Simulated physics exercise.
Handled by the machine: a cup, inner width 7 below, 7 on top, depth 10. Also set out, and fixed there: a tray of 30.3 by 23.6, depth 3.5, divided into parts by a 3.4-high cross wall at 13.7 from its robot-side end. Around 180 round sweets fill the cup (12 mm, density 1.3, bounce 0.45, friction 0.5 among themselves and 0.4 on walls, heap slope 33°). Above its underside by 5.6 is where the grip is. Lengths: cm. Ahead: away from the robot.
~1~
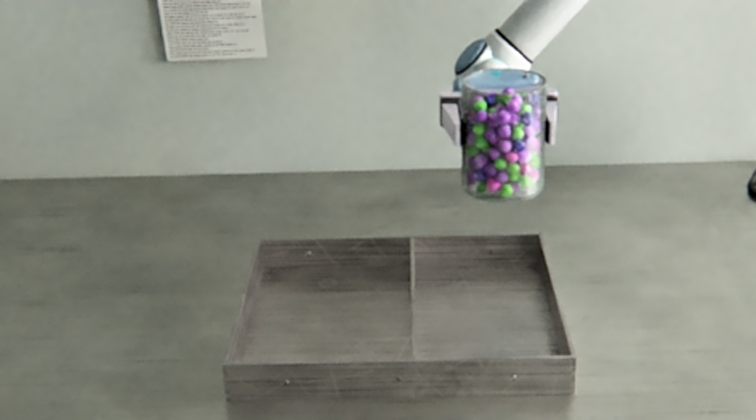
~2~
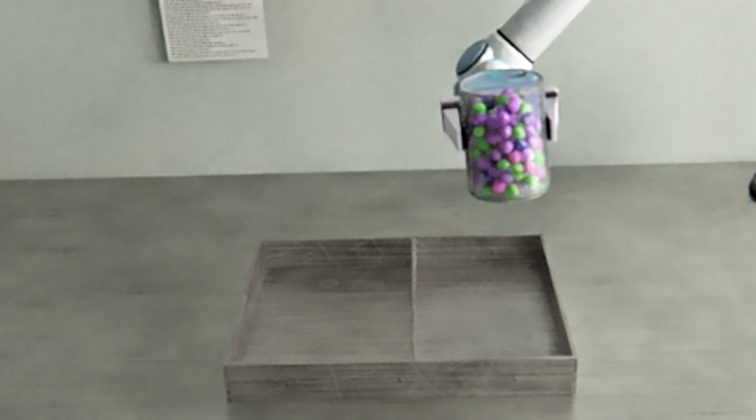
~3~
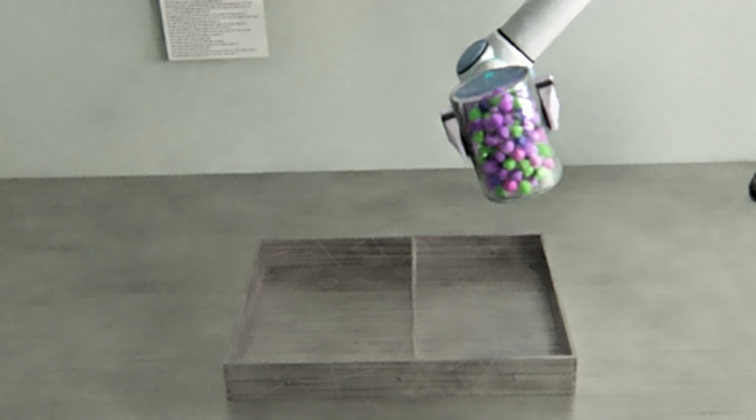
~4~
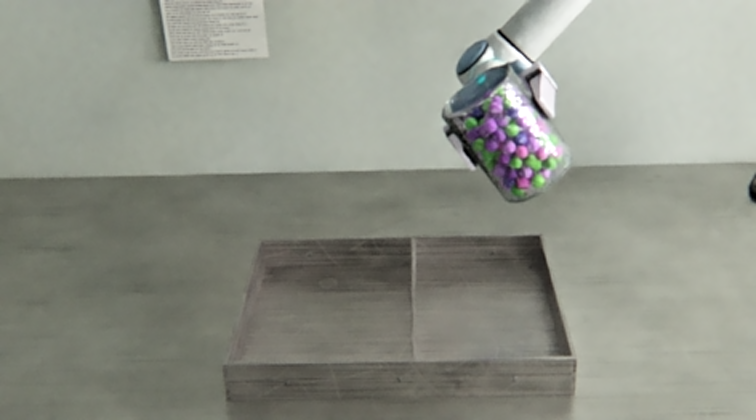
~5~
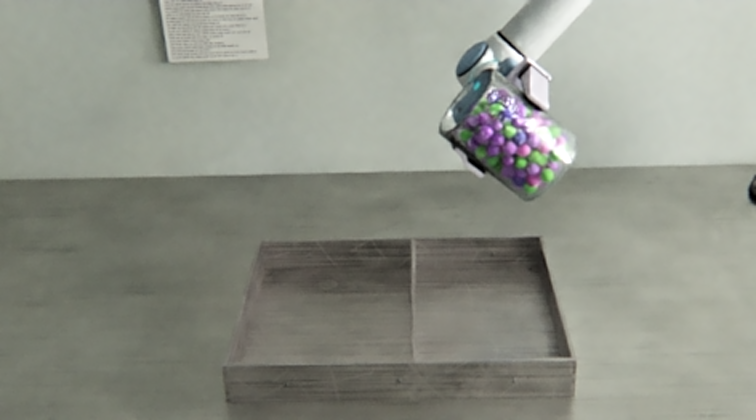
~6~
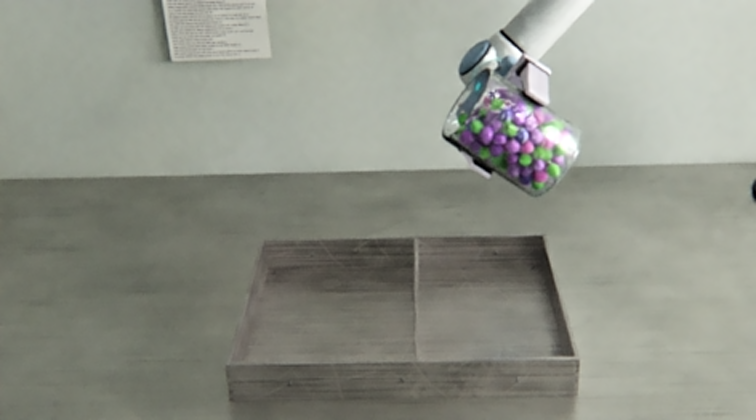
Above a divided tray on a grey table, a robot arm held a clear cup of purple, green and pink balls and steadily tilted it, its open top leaning to the left.
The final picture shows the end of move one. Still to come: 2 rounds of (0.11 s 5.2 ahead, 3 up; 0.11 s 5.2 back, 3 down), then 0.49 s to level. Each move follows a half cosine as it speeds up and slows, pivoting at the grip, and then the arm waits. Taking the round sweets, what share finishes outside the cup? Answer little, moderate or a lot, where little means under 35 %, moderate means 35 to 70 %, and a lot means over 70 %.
Moderate.
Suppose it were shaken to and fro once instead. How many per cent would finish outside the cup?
40 %.
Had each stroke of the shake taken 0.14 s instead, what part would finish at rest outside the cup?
That change gives some 35 percent.
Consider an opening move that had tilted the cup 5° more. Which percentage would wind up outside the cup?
It would then be near 70 per cent.
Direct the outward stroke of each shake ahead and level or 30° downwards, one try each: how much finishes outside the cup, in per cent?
First try about 30 %, second try about 10 %.
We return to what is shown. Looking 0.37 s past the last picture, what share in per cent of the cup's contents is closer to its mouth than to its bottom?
Something near 70 per cent is there.
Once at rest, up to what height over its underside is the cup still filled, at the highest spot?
Around 6.0 cm up.
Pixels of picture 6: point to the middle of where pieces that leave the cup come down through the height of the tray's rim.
(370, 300).
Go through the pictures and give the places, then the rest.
The first frame shows cup middle at (503, 136), level; upper third of the load around (504, 117), from x 470 to 535, top at y 95; 175 in the cup.
The second frame shows cup middle at (505, 137), tilted 5° forward; upper third of the load around (506, 119), from x 470 to 540, top at y 95.
The third frame shows cup middle at (507, 136), tilted 19° forward; upper third of the load around (506, 118), from x 470 to 550, top at y 95.
The fourth frame shows cup middle at (508, 136), tilted 35° forward; upper third of the load around (506, 118), from x 470 to 560, top at y 95.
The fifth frame shows cup middle at (509, 136), tilted 49° forward; upper third of the load around (505, 121), from x 470 to 560, top at y 95.
The sixth frame shows cup middle at (513, 134), tilted 54° forward; upper third of the load around (508, 121), from x 465 to 565, top at y 95; 175 in the cup.
Then, 0.37 s after the last picture, tilted 54° forward, highest piece 25 above the table; 109 in the cup, 55 in the far-side part, 8 in the robot-side part, 3 in flight or on a rim.
Then, 0.74 s after the last picture, tilted 17° forward, highest piece 23 above the table; 80 in the far-side part, 76 in the cup, 16 in the robot-side part, 3 on the table or floor.
Then, 1.13 s after the last picture, level, highest piece 21 above the table; 80 in the far-side part, 76 in the cup, 16 in the robot-side part, 3 on the table or floor.
Then, 2.18 s after the last picture, level, highest piece 21 above the table; 80 in the far-side part, 76 in the cup, 16 in the robot-side part, 3 on the table or floor.
Final count, 80 in the far-side part, 76 in the cup, 16 in the robot-side part, 3 on the table or floor. That is 57 % outside the cup.
